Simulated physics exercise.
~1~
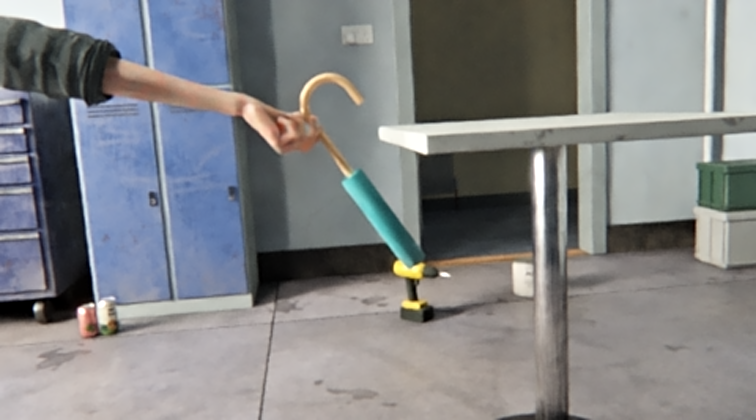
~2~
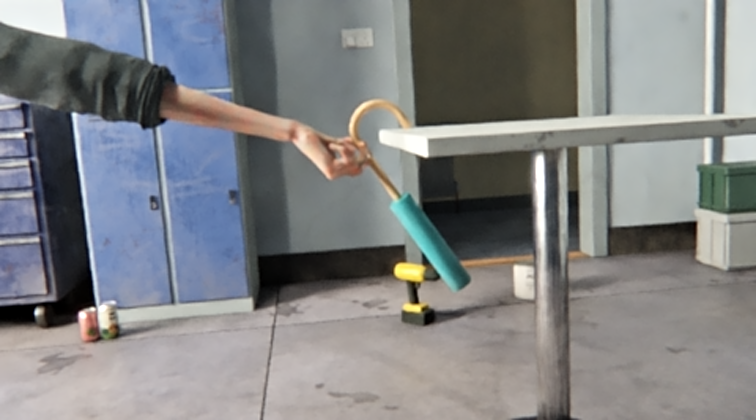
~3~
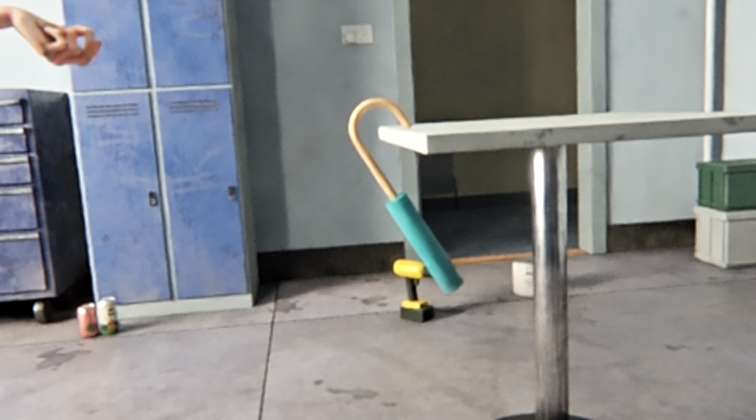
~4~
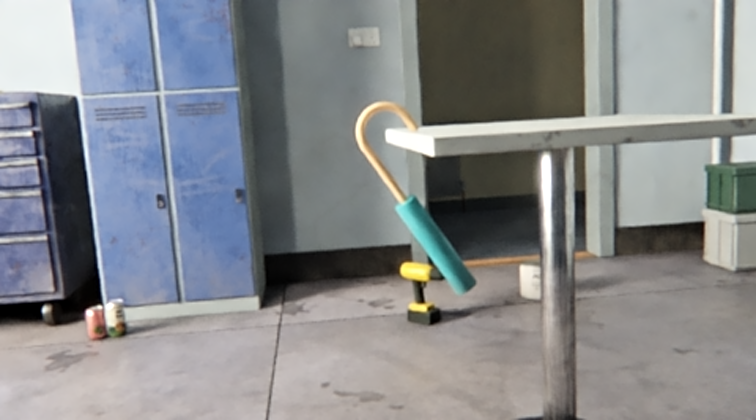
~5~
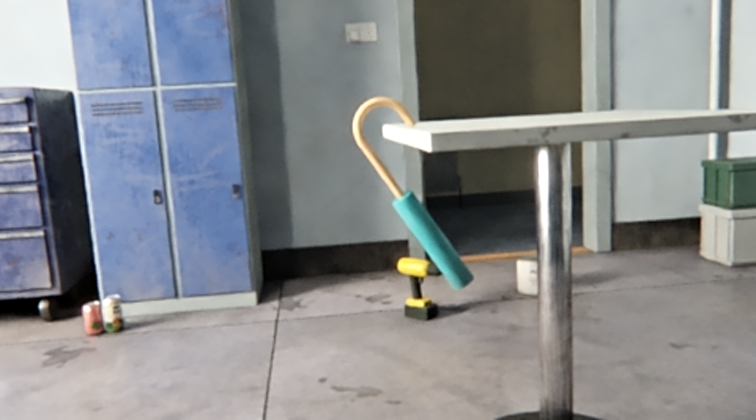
A hand hooks a turquoise umbrella over the table's left end, and it stays hanging.
